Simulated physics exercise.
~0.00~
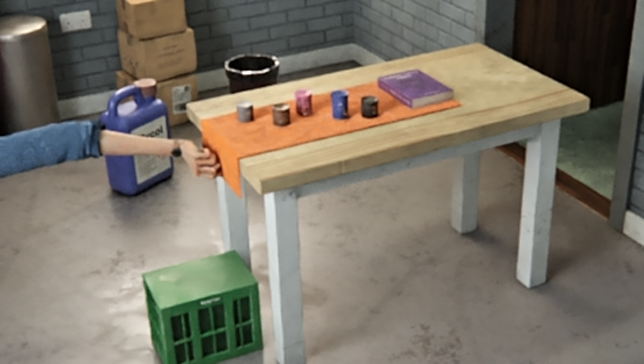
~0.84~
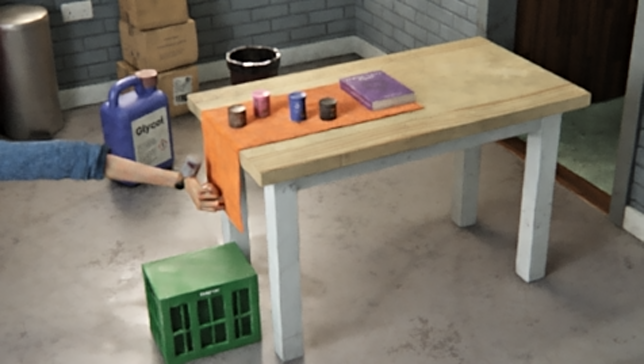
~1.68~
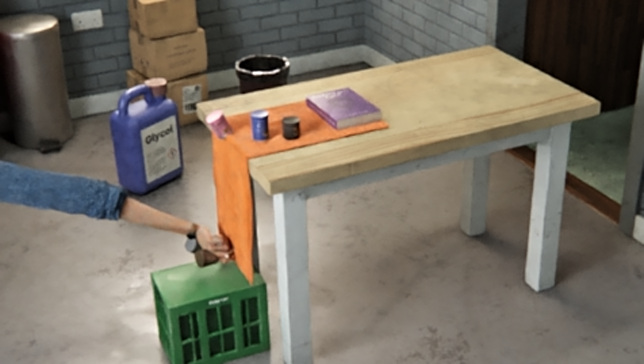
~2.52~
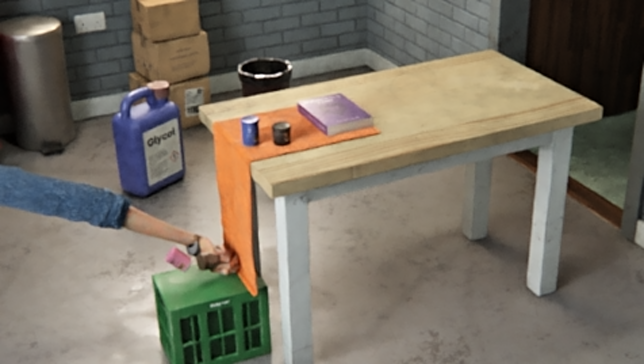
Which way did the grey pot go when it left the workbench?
The grey pot went down, dropping past the left end of the workbench.
